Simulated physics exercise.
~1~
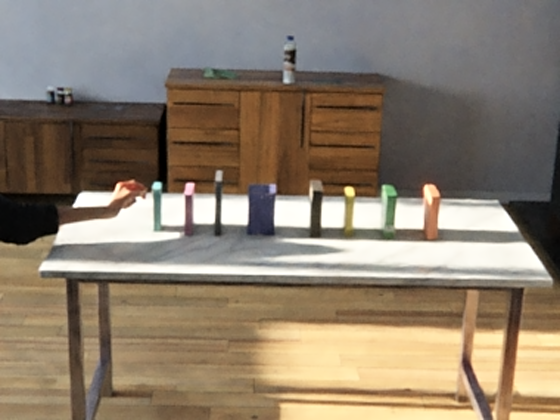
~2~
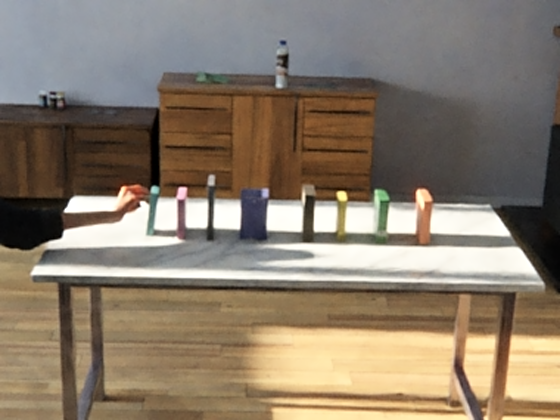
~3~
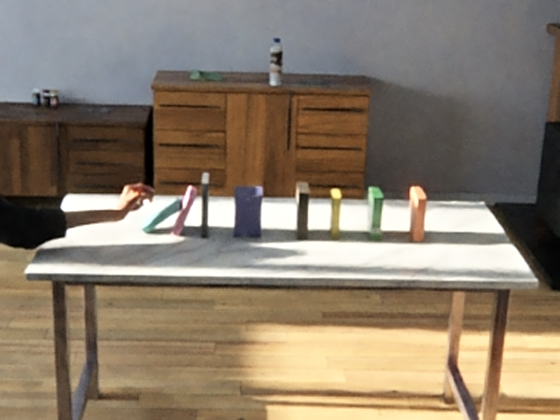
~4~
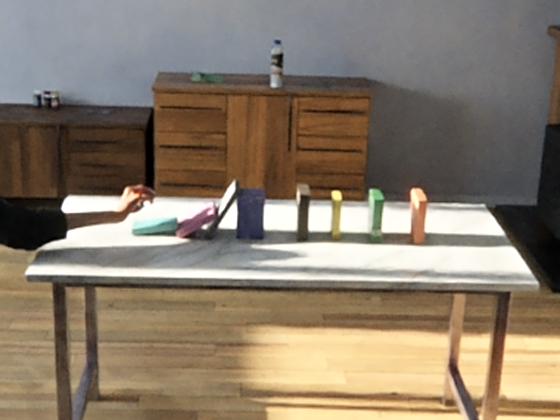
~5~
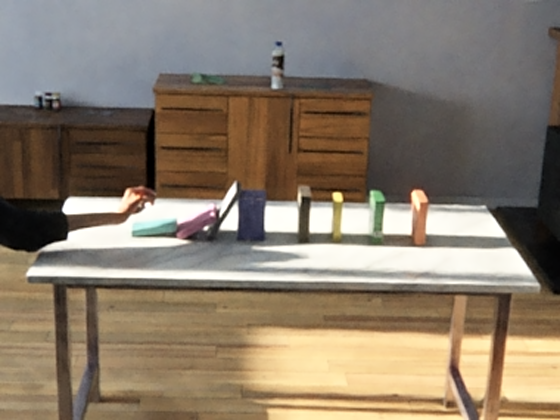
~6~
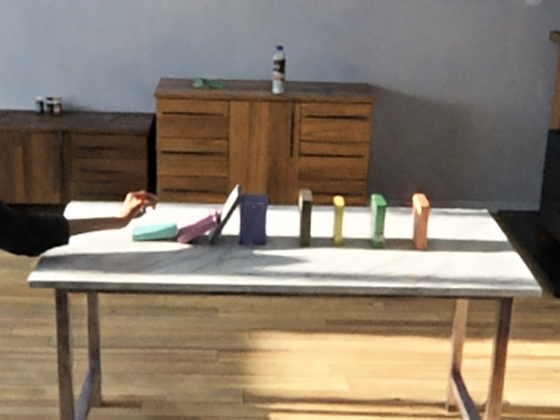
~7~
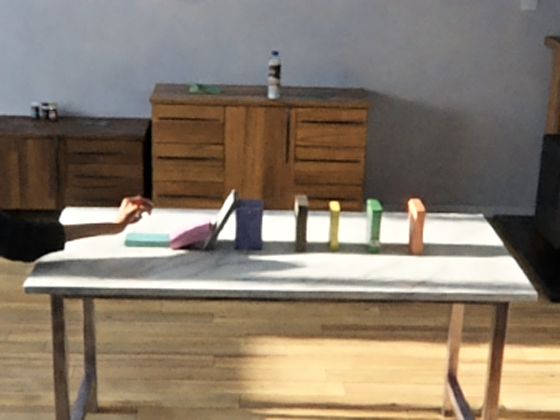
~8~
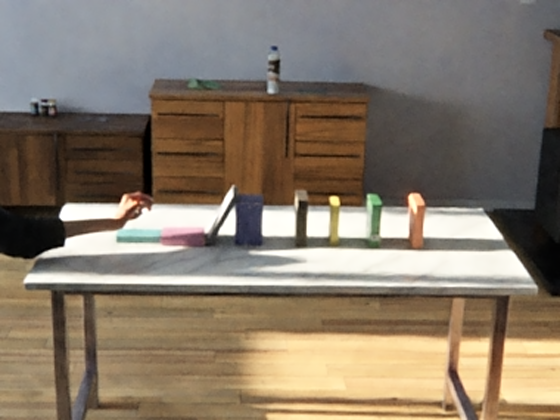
On a white table, a hand tips the turquoise board, toppling pink and leaning grey against blue.
